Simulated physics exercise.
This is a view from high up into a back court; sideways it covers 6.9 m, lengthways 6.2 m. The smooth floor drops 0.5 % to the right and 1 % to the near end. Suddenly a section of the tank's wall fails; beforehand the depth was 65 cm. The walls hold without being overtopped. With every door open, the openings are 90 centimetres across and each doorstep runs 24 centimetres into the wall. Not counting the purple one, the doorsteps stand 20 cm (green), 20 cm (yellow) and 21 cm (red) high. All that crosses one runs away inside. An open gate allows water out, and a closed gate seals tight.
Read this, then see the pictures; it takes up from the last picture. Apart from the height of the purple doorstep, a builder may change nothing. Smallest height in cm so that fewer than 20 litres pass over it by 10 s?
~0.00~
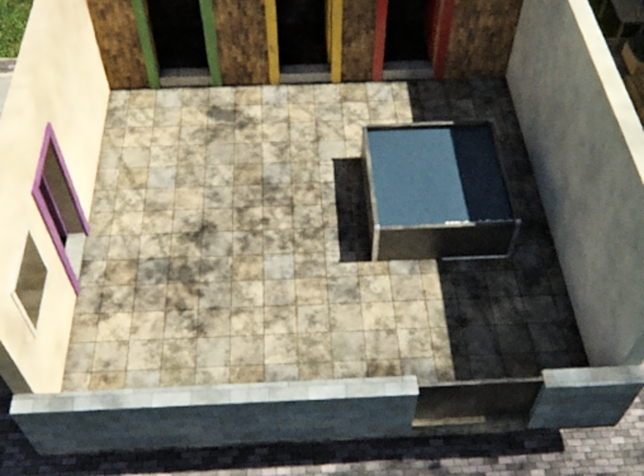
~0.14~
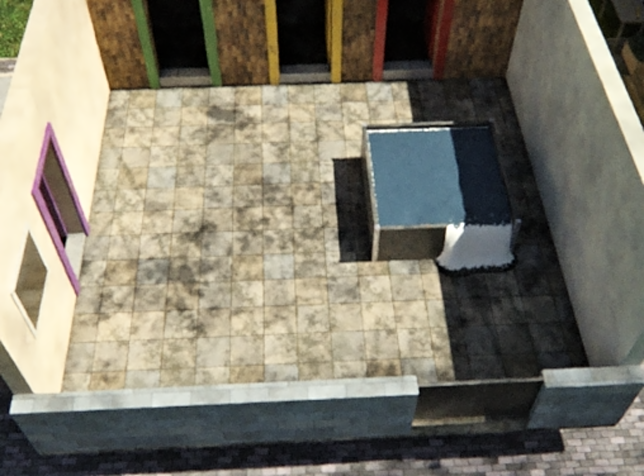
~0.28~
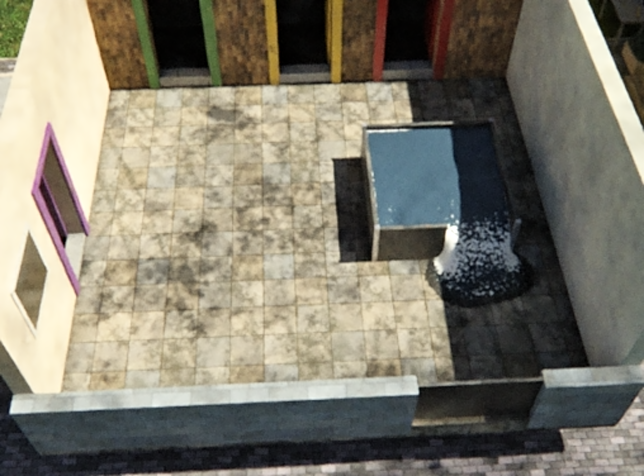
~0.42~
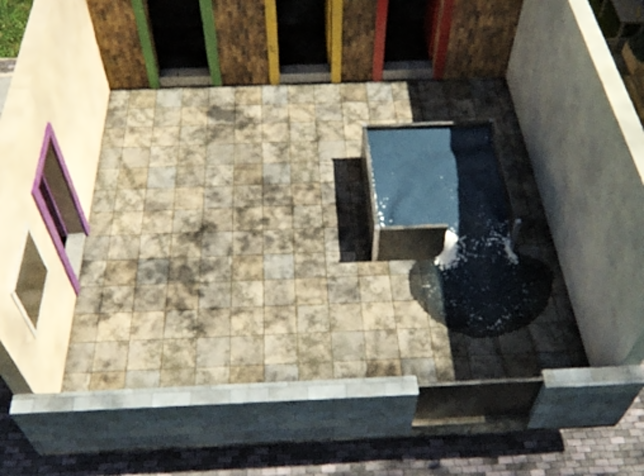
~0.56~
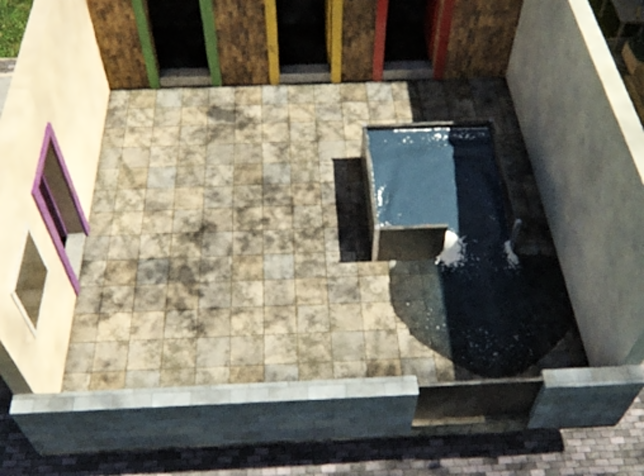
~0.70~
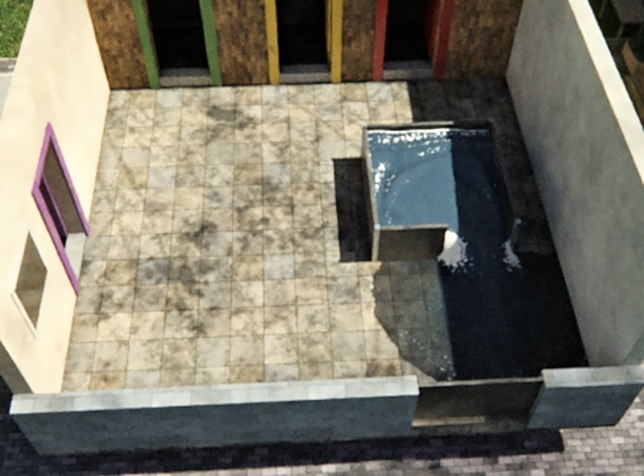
I would say 7.5 cm.
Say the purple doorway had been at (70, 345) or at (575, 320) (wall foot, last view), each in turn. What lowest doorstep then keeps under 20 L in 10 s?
You'd want roughly 12.5 cm there first, then roughly 22 cm.
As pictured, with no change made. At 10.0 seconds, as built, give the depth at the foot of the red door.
It stands about 3.0 centimetres deep.
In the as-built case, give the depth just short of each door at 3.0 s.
In cm: Green 0, yellow 0, purple 0, red 0.
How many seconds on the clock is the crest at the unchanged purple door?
I'd guess close to 5.0 seconds.
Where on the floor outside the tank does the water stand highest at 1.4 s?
Around pixel (592, 386).
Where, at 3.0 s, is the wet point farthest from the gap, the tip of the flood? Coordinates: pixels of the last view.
I'd put the front's tip around (100, 422).
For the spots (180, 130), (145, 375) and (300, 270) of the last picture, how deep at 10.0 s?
Depths of roughly 5 cm, 10 cm and 2 cm, in that order.
After 1.4 s water covers 15 % of the floor, deepest (52 cm) near (592, 386); it has not reached the purple door.
After 3.0 s water covers 30 % of the floor, deepest (30 cm) near (582, 400); it has not reached the purple door.
After 10.0 s water covers 95 % of the floor, deepest (12 cm) near (582, 400); 7 cm at the purple door, 15 litres in over its 8 cm doorstep.
At the purple door as built, the water arrived by 4.4 s and peaked near 12 cm at 4.8 s.
Run again over the same 10 s with other heights there, 36 litres in over 6 cm, 11 litres over 8.5 cm. The limit of 20 litres is kept from about 7.5 cm up.
